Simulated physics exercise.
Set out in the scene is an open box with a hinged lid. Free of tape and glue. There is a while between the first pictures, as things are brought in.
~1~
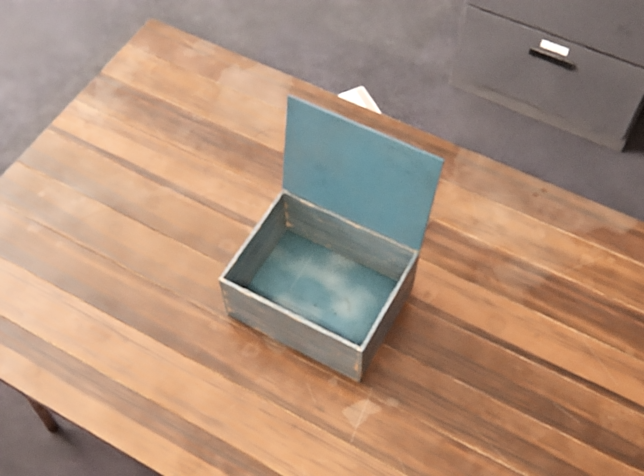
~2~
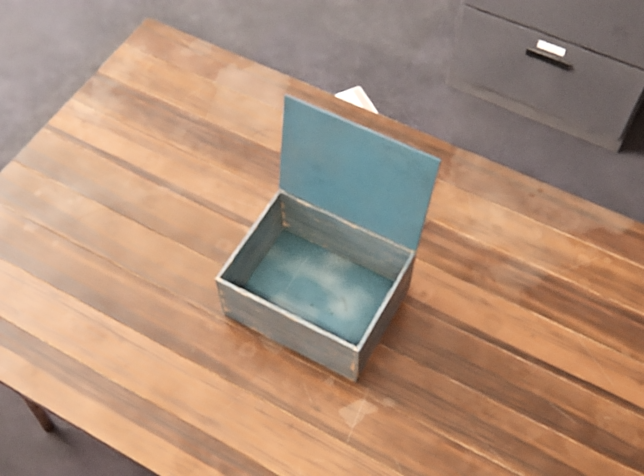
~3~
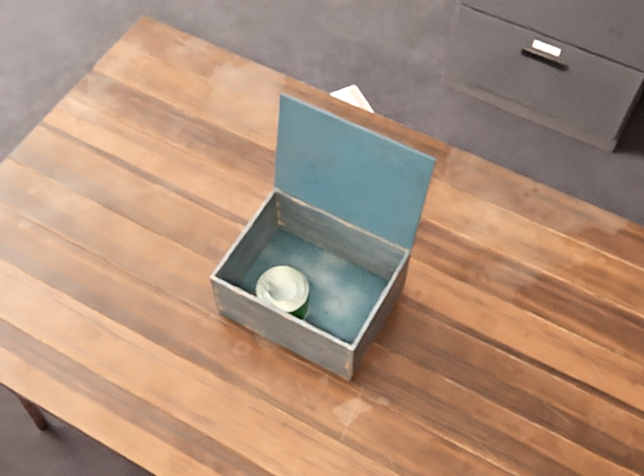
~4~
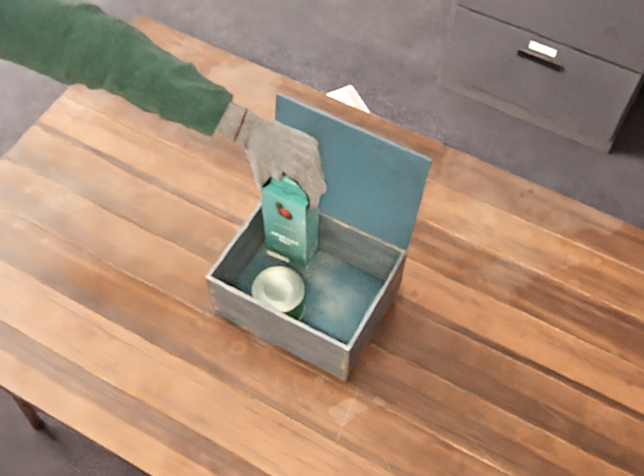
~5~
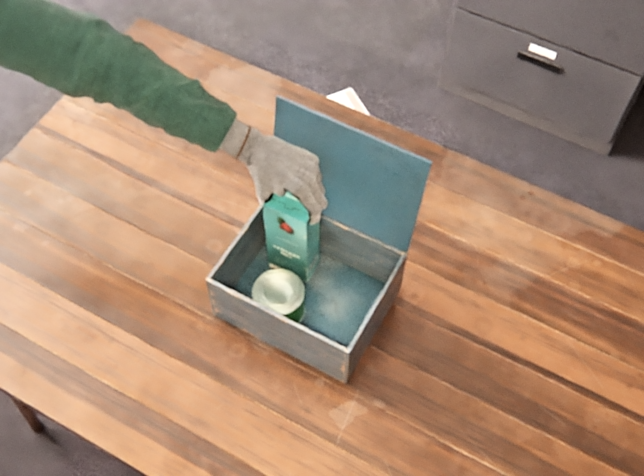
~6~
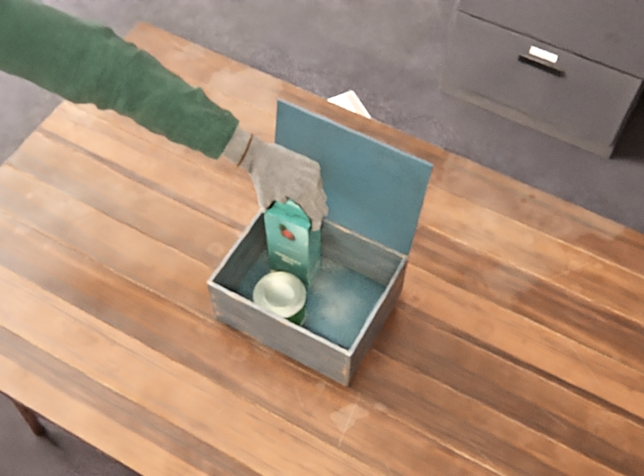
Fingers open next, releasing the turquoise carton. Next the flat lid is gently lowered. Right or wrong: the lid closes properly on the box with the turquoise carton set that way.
Wrong.
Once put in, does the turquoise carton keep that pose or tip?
Simply put, it remains unturned.
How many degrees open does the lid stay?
Angle: About 70°.
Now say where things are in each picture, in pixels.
The last thing is not in view yet, in the first frame.
The last thing is not in view yet, in the second frame.
The last thing is not in view yet; green tub (283, 298), in the third frame.
Still above its spot; turquoise carton (291, 221); green tub (279, 298), in the fourth frame.
Still above its spot; turquoise carton (293, 235); green tub (279, 301), in the fifth frame.
In place under the hand; turquoise carton (294, 241); green tub (280, 304), in the sixth frame.
Then, 1.00 s after the last picture, lid starting down.
Then, 1.30 s after the last picture, lid 76° above the rim.
At rest, lid 70° above the rim; both in place. Seen from the same camera at the end, turquoise carton near (294, 241).
